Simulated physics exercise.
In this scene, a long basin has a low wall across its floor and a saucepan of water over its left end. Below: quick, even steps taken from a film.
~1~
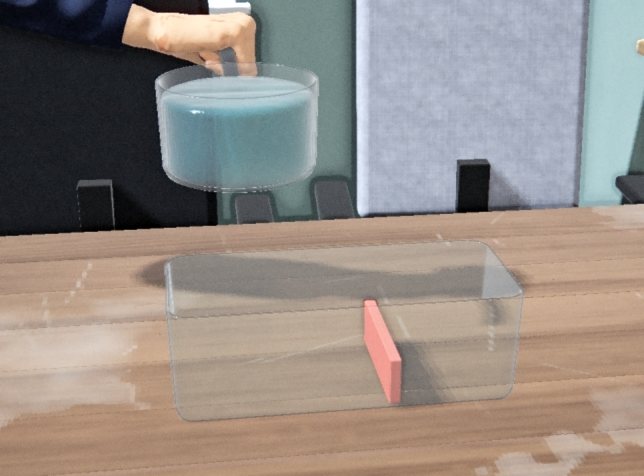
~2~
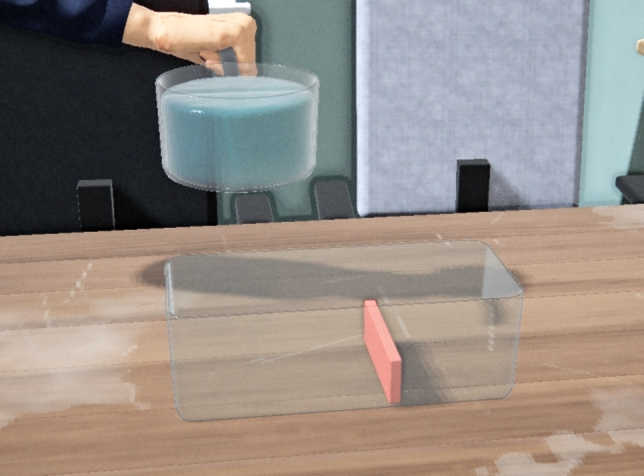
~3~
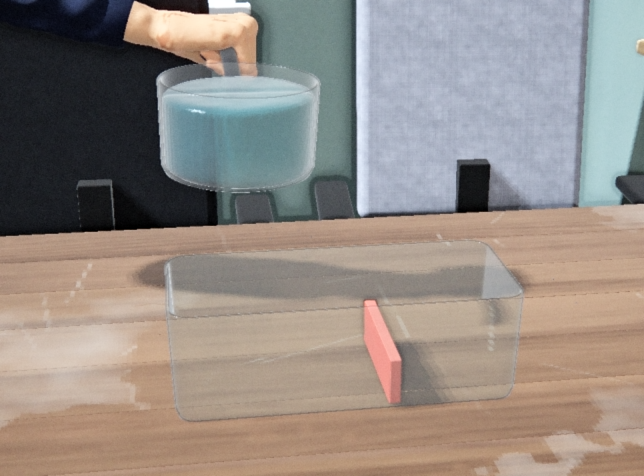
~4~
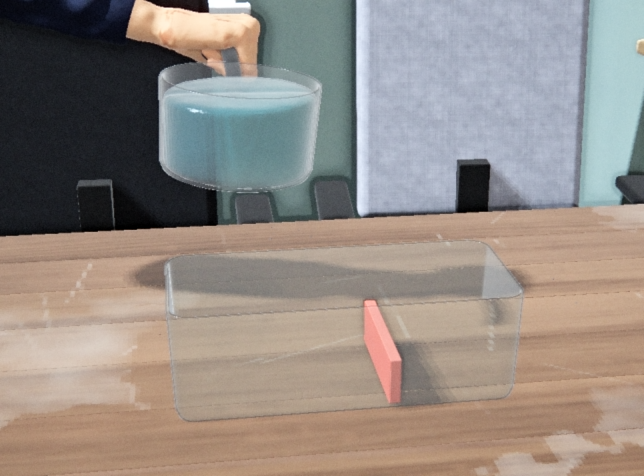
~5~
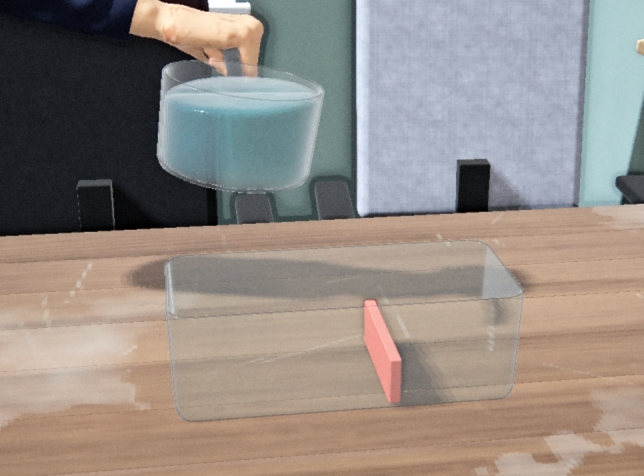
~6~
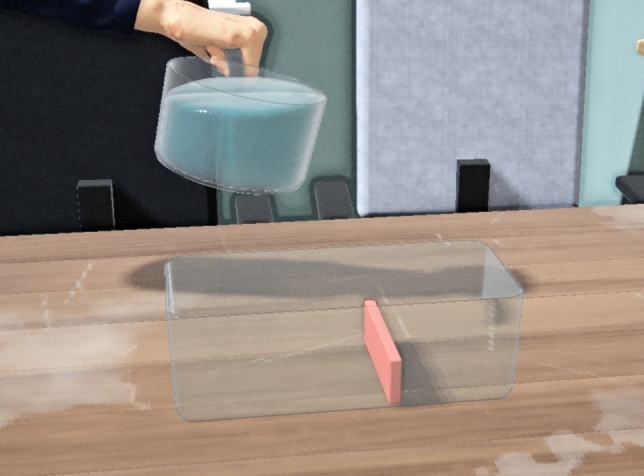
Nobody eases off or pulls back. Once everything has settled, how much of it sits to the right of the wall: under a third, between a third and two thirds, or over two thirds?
The share right of the wall is going to reach a third without passing two thirds.
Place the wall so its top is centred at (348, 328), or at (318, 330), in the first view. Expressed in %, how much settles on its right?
Try 1: About 80 percent; try 2: About 95 percent.
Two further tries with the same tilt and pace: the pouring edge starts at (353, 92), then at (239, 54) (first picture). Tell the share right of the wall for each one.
In turn 75 % and 5 %.
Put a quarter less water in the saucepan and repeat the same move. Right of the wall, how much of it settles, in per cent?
It comes to near 45 per cent.
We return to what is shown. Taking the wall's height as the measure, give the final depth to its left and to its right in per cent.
Left of the wall 30 %, right of the wall 80 %.
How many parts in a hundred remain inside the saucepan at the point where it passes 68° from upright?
Around 60 in a hundred has not poured out yet.
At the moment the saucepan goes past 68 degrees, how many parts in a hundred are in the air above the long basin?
Around 30 percent.
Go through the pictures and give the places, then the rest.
In the first picture, it leans 0°; its right rim is at (316, 79); the water meets the walls at (161, 95) and (313, 91); the long basin's rim runs from (167, 288) to (505, 268); the wall's top is at (382, 330).
In the second picture, it leans 1°; its right rim is at (316, 80); the water meets the walls at (160, 95) and (312, 91).
In the third picture, it leans 2°; its right rim is at (318, 82); the water meets the walls at (162, 94) and (314, 92).
In the fourth picture, it leans 5°; its right rim is at (319, 86); the water meets the walls at (163, 95) and (315, 92).
In the fifth picture, it leans 9°; its right rim is at (322, 91); the water meets the walls at (164, 95) and (318, 93).
In the sixth picture, it leans 13°; its right rim is at (324, 98); the water meets the walls at (166, 96) and (320, 94).
A moment on, the saucepan is tipped part way and 59 per cent is still to pour, 2 is left of the wall and 8 right of it.
Next, the saucepan is tipped on its side and 13 per cent is still to pour, 16 is left of the wall and 58 right of it.
Then the saucepan is tipped right over and 1 per cent is still to pour, 36 is left of the wall and 60 right of it.
Later the saucepan is tipped right over and 0 per cent is still to pour, 40 is left of the wall and 59 right of it.
At rest 41 per cent lies left of the wall, 59 right of it and 1 outside.
